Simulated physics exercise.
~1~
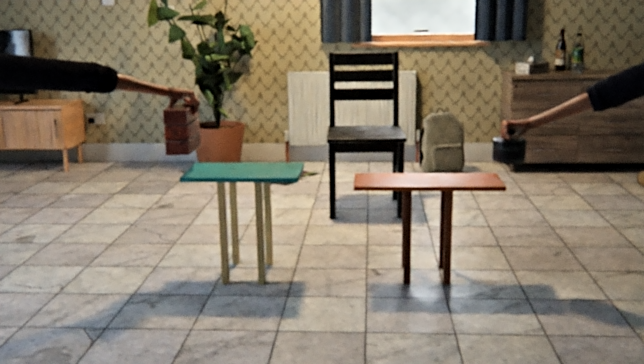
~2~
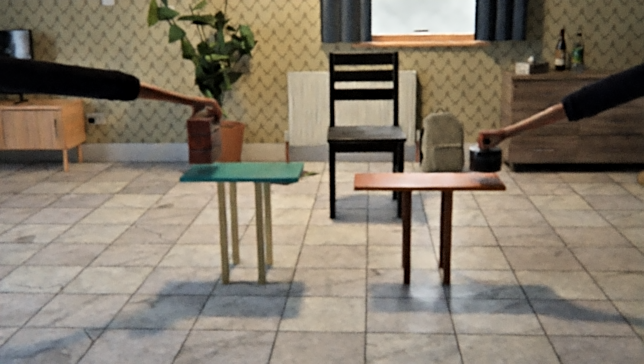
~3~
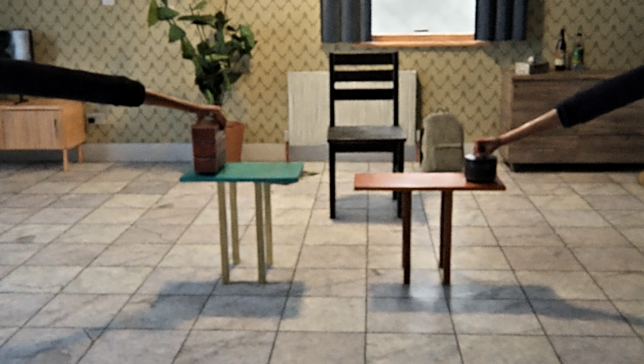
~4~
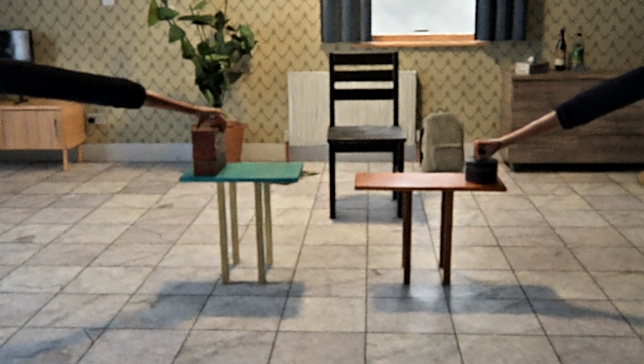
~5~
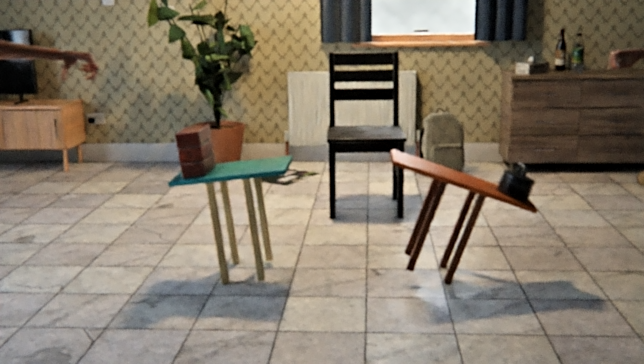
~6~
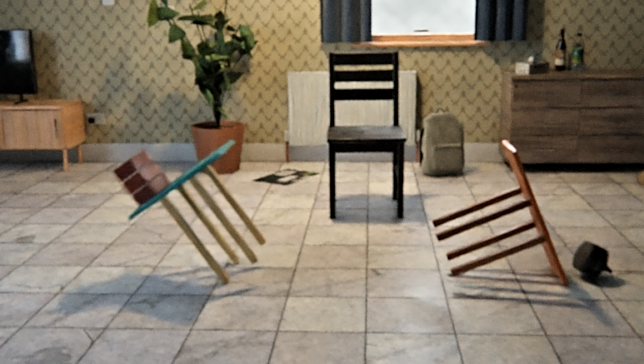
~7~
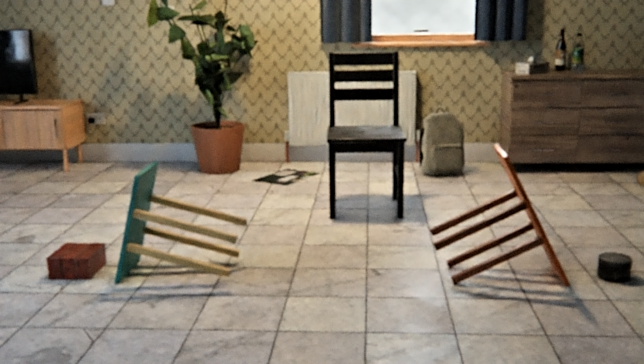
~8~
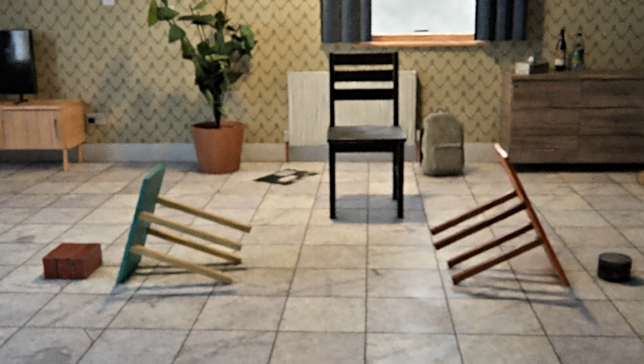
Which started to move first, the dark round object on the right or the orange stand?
The dark round object moved first, as a hand brought it in over the orange stand. The stand only began to tip later, after the object had been put down on it.
